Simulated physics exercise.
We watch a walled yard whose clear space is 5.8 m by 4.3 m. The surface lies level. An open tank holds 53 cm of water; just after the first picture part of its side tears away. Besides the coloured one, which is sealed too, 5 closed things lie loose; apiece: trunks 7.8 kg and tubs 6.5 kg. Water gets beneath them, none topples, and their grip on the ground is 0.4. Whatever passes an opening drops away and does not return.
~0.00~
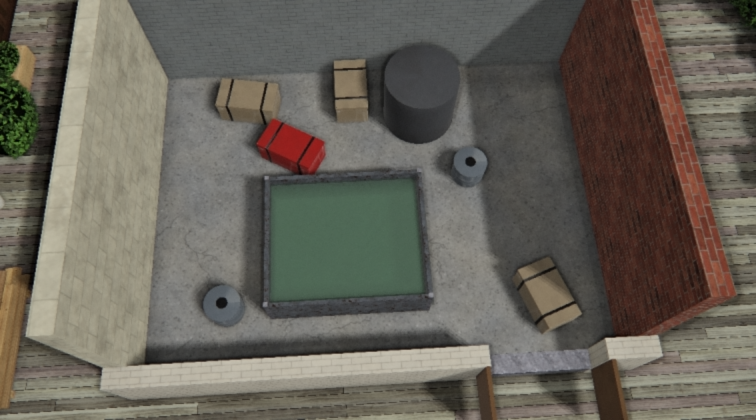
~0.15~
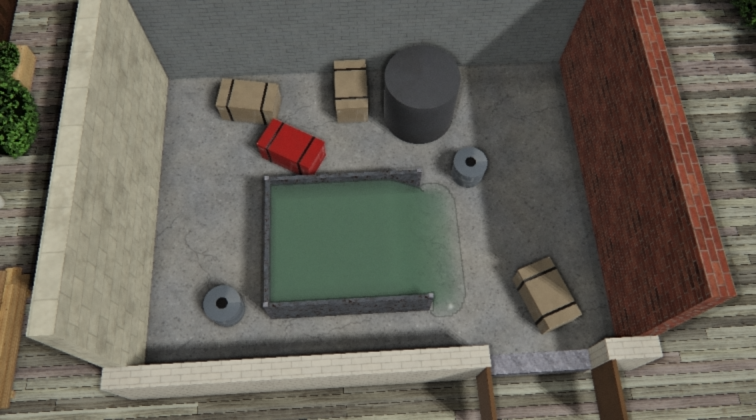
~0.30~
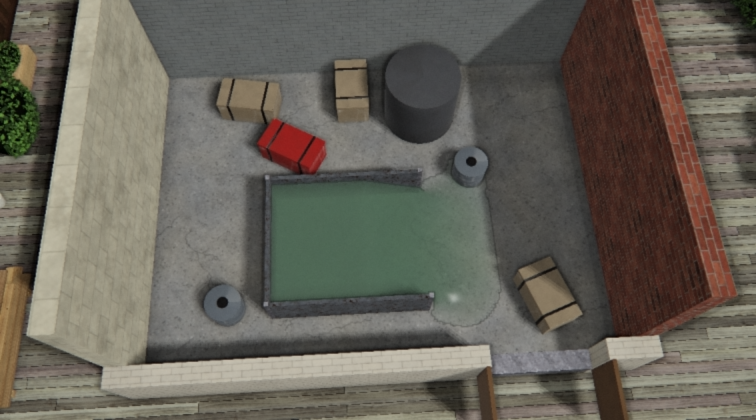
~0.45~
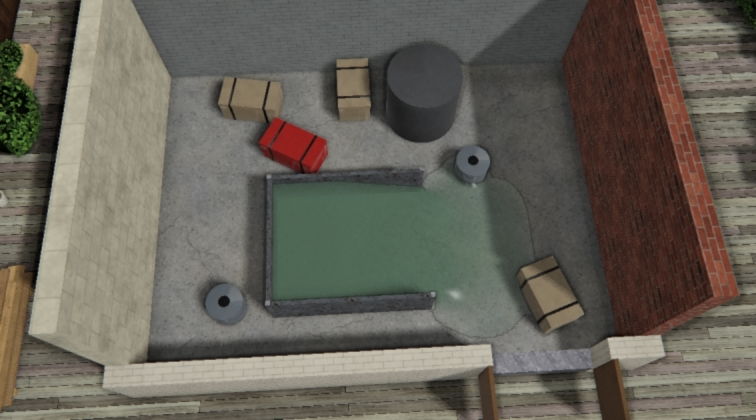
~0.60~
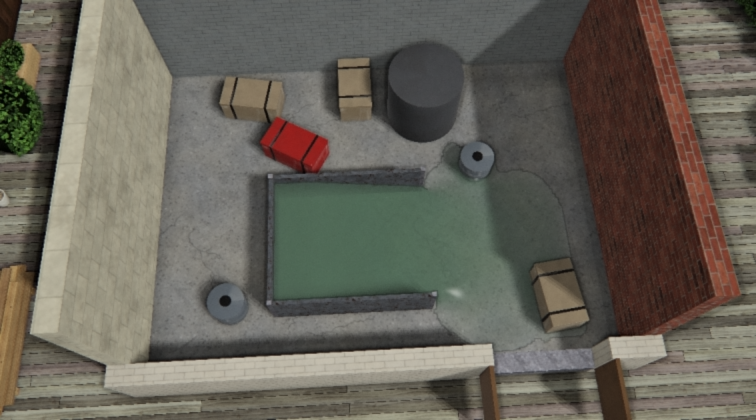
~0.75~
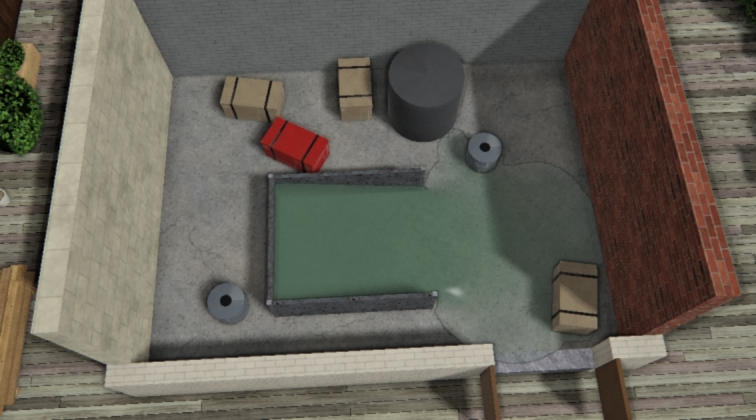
A walled tank of green water lost its right side, and the water spread rightward across the yard floor, pushing a tan trunk and a gray tub slightly while the red trunk stayed put.
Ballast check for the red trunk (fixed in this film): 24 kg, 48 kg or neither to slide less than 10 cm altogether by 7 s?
Verdict: The lower weight is enough.
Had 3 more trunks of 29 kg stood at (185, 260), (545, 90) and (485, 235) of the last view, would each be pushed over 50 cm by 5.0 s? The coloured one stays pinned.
In that order: Under, more, past it.
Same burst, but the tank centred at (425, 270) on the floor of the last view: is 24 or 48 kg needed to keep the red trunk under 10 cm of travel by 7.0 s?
In that case the lower weight is enough.
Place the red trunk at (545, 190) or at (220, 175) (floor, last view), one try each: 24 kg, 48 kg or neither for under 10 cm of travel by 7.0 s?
In that order: Neither holds; either load holds.
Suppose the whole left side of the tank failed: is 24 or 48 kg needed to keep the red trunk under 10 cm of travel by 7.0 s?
Then only the higher weight holds it.
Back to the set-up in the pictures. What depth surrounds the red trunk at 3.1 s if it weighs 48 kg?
Roughly 0 cm.
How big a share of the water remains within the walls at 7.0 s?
Some 74 per cent remains.
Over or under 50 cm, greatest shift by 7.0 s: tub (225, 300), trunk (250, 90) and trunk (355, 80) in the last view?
In that order: Short of it, past it, more.
After 1.4 s the red trunk would be 0 cm from its start with 24 kg and 0 cm from its start with 48 kg; 0 cm of water round it then.
After 3.1 s the red trunk would be 0 cm from its start with 24 kg and 0 cm from its start with 48 kg; 0 cm of water round it then.
After 4.9 s the red trunk would be 1 cm from its start with 24 kg and 0 cm from its start with 48 kg; 2 cm of water round it then.
After 7.0 s the red trunk would be 1 cm from its start with 24 kg and 0 cm from its start with 48 kg; 4 cm of water round it then.
